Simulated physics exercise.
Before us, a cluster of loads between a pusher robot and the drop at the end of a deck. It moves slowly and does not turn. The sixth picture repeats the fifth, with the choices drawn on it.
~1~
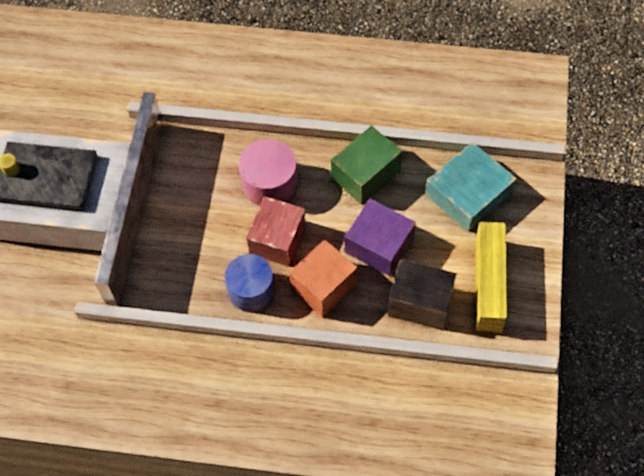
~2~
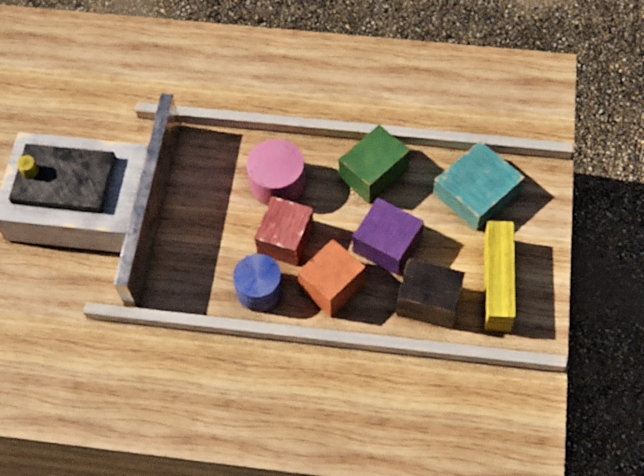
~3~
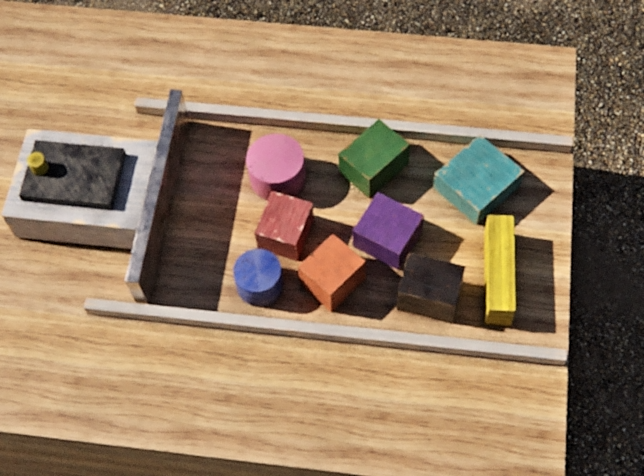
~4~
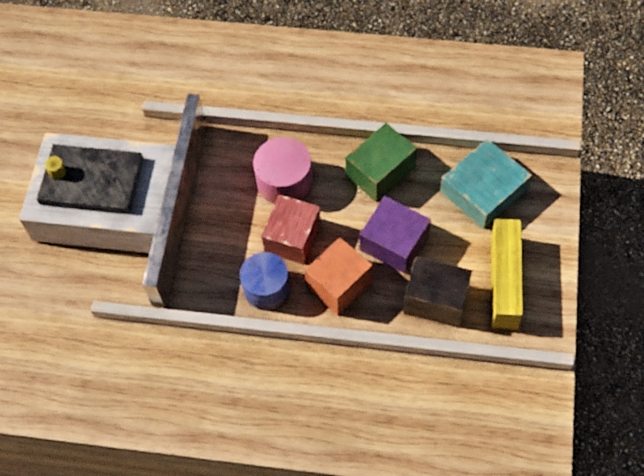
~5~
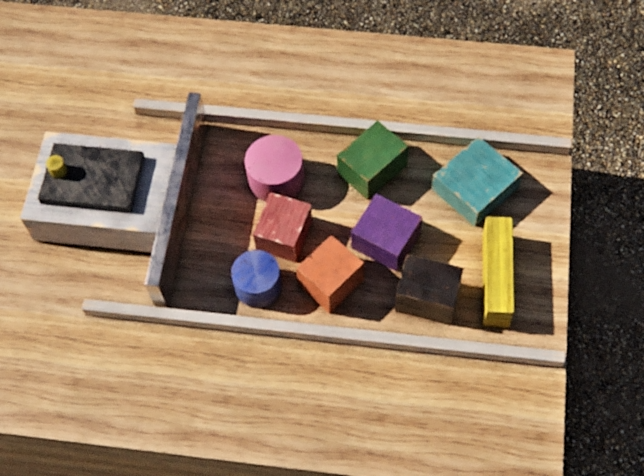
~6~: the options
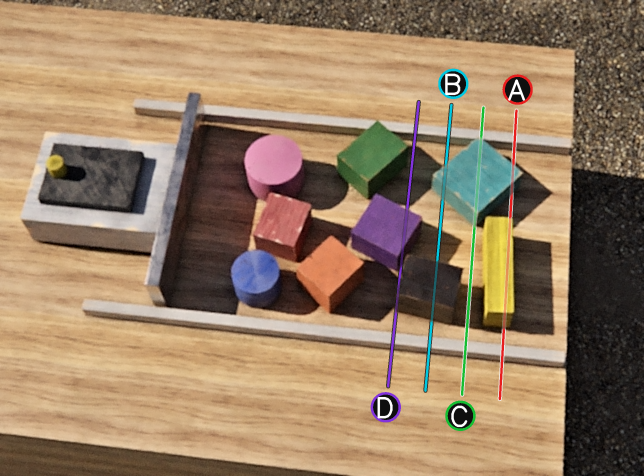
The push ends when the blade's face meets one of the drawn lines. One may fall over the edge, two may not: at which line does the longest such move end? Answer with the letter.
It should halt at B.
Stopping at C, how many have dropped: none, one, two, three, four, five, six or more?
In all, two.
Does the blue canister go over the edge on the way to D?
By then, no.
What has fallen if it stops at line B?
It is the yellow stick.
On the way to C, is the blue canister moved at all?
Yes.
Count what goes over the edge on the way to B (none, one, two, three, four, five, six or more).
In all, one.
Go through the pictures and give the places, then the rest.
The first frame shows purple crate (380, 237); green crate (366, 165); turquoise crate (470, 187).
The second frame shows robot (70, 177); black crate (431, 294).
The third frame shows robot (80, 174); yellow stick (499, 270).
The fourth frame shows robot (98, 178); blue canister (265, 281).
The fifth frame shows robot (99, 177); purple crate (387, 233); green crate (372, 160); turquoise crate (477, 181).
On the copy, A at (509, 245); B at (439, 238); C at (473, 241); D at (404, 234).
On B. First, robot (193, 186); blue canister (289, 284); orange crate (346, 275).
Then, robot (286, 196); yellow stick (515, 267); turquoise crate (508, 178).
Finally, robot (358, 203); yellow stick over the edge; black crate (553, 292); one fallen.
By contrast, A drops five; C drops two; D is within the limit but short.
